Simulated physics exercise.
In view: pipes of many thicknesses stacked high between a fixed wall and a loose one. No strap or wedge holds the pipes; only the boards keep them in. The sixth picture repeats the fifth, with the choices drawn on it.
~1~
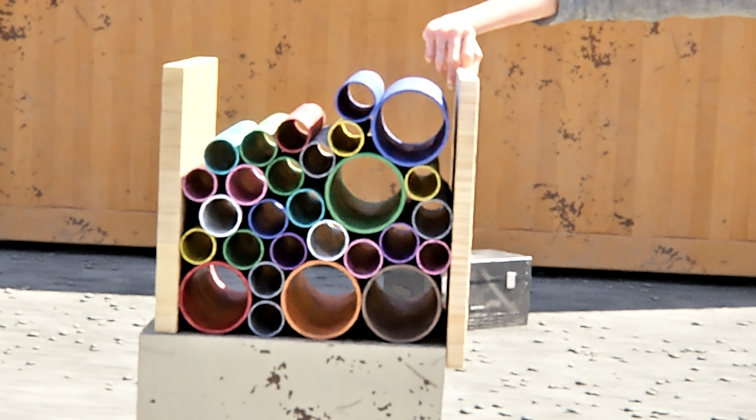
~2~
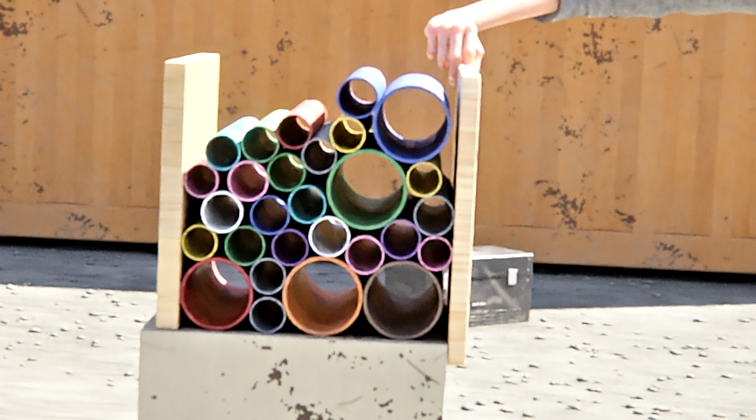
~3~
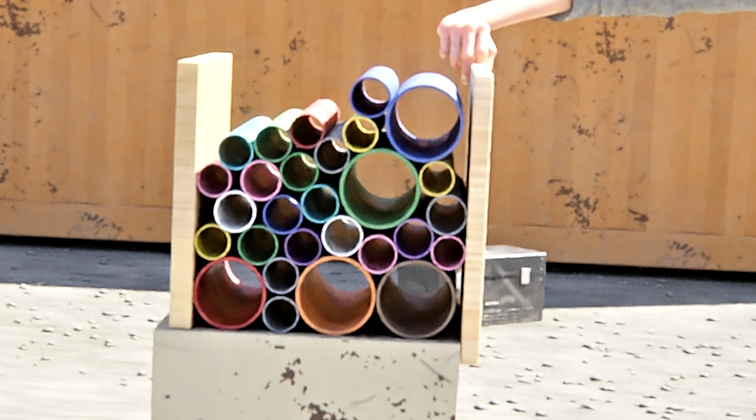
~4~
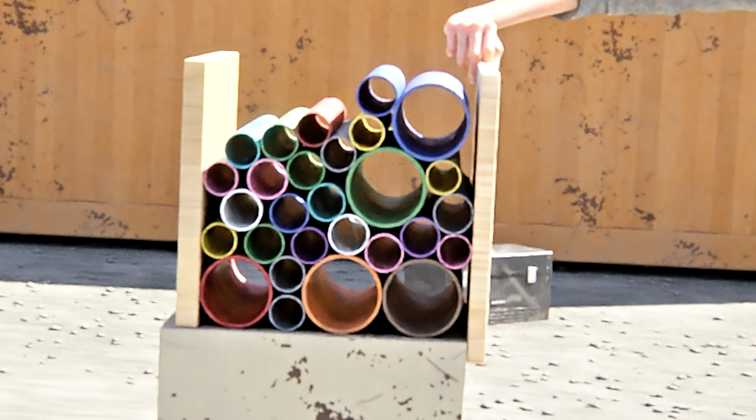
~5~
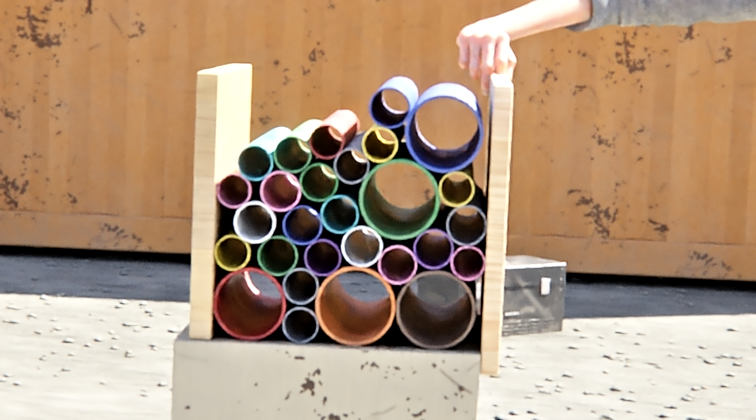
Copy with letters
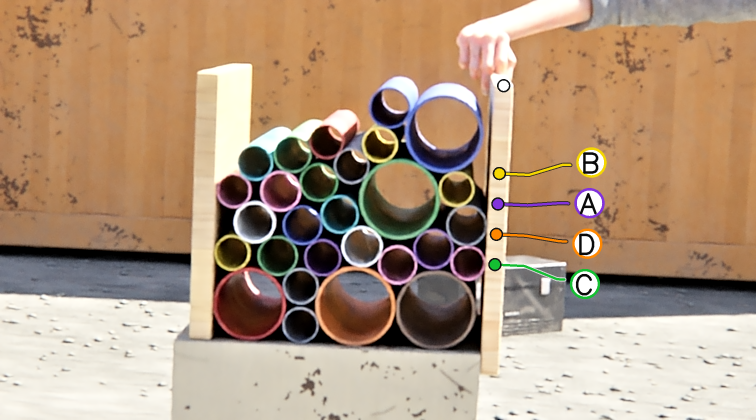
The clip shows colourful pipes of different sizes stacked between two upright wooden boards on a pale block, with a hand at the top of the right board. The view shifts slightly, while the pipes, boards and hand barely move.
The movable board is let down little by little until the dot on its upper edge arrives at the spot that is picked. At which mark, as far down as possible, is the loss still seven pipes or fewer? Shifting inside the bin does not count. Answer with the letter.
Lower it to C and no more.
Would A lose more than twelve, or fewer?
Fewer than twelve.
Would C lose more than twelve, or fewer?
Fewer than twelve.
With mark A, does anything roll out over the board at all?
At A: No.
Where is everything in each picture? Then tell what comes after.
A white pipe (221, 216); a pink pipe (200, 184); a yellow pipe (346, 139), in the first picture.
A yellow pipe (348, 135); side board (461, 203), in the second picture.
A red pipe (230, 294); a pink pipe (378, 254), in the third picture.
A white pipe (349, 234); a white pipe (242, 210), in the fourth picture.
A pink pipe (234, 191); a yellow pipe (380, 145); side board (494, 212), in the fifth picture.
On the marked copy, A at (498, 204); B at (499, 173); C at (495, 265); D at (496, 234); the white dot at (503, 86).
With C. Early on, top of the board (491, 164).
Further on, top of the board (486, 253).
At the end, top of the board (486, 263), about four out over the board.
As for the rest, A none out over the board; B none out over the board; D none out over the board.
